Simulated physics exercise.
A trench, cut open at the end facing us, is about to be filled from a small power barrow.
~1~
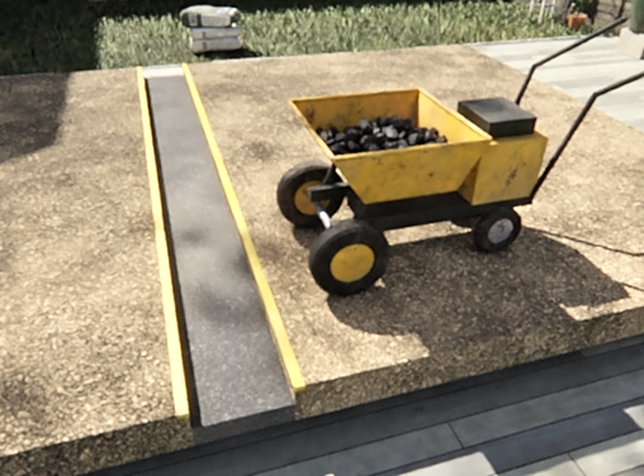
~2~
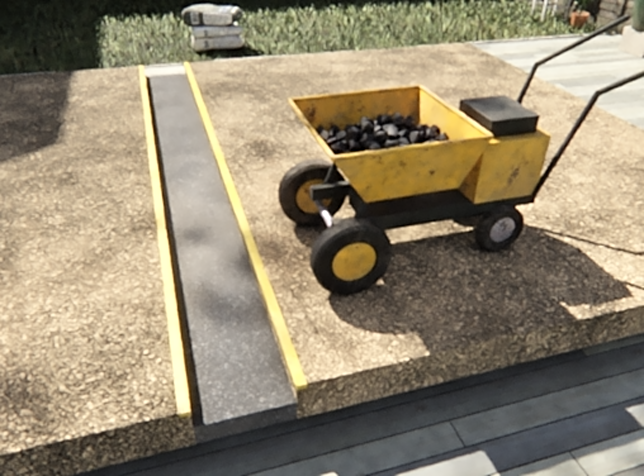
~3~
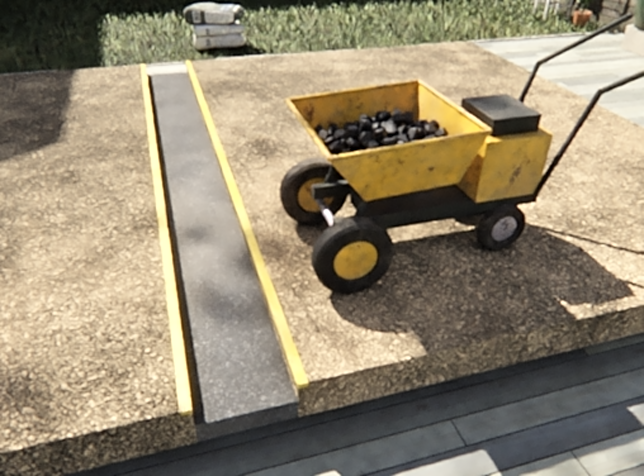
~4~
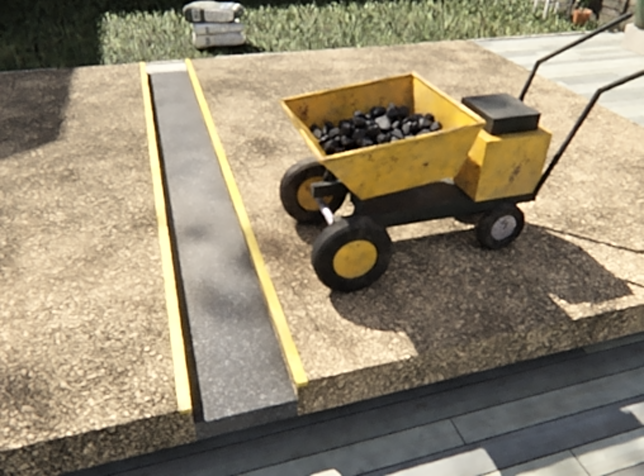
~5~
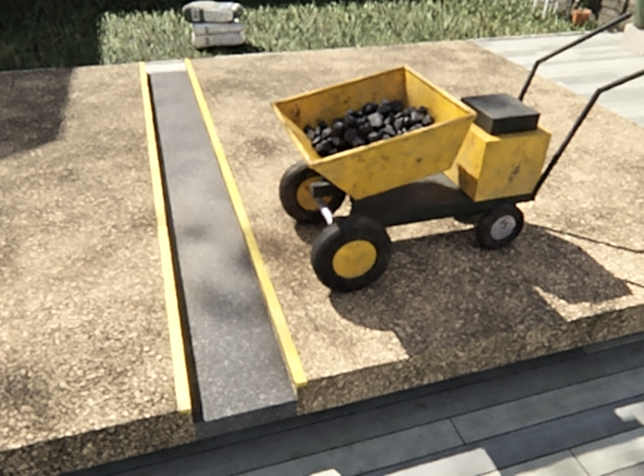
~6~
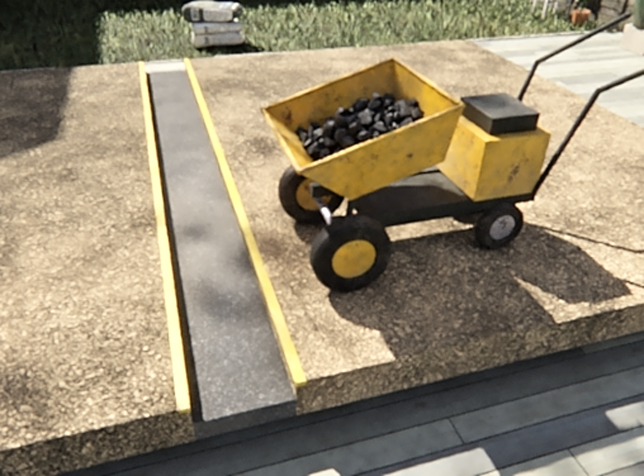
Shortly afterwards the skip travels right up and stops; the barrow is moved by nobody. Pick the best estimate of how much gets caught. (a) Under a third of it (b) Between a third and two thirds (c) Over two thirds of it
The answer is c.
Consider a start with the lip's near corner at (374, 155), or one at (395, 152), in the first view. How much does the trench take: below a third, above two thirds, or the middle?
For the first position, more than two thirds; for the second, more than two thirds.
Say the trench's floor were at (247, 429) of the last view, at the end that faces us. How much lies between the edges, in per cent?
Something like 100 %.
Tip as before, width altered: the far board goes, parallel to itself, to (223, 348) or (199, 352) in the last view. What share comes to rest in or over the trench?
Roughly 30 percent first and 60 percent second.
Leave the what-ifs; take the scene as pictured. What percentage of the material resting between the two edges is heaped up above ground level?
20 %, roughly.
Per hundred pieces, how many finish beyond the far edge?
Close to 15 in a hundred.
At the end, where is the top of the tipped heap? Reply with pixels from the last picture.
The top settles at about (192, 269).
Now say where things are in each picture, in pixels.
Lip of the skip near (333, 160), level; top of the load near (391, 135), lumps of coal; first edge of the trench near (283, 339); far edge near (176, 362), the trench over half as wide as the skip, and shallow for its width, in the first frame.
Lip of the skip near (333, 159), level; top of the load near (392, 133), in the second frame.
Lip of the skip near (330, 159), tipped barely; top of the load near (391, 130), in the third frame.
Lip of the skip near (322, 161), tipped a little; top of the load near (396, 127), in the fourth frame.
Lip of the skip near (312, 166), tipped a little; top of the load near (399, 126), in the fifth frame.
Lip of the skip near (300, 172), tipped clearly; top of the load near (390, 121); first edge of the trench near (285, 335); far edge near (177, 357), in the sixth frame.
Shortly afterwards, skip tipped steeply; the whole lot in the skip.
Next, skip tipped right over; near two thirds in the skip; near a third in or heaped over the trench; only a few beyond it; only a few falling.
Some moments later, skip tipped right over; only a few in the skip; the bulk in or heaped over the trench; a little beyond it.
In the end, skip tipped right over; the bulk in or heaped over the trench; a little beyond it.
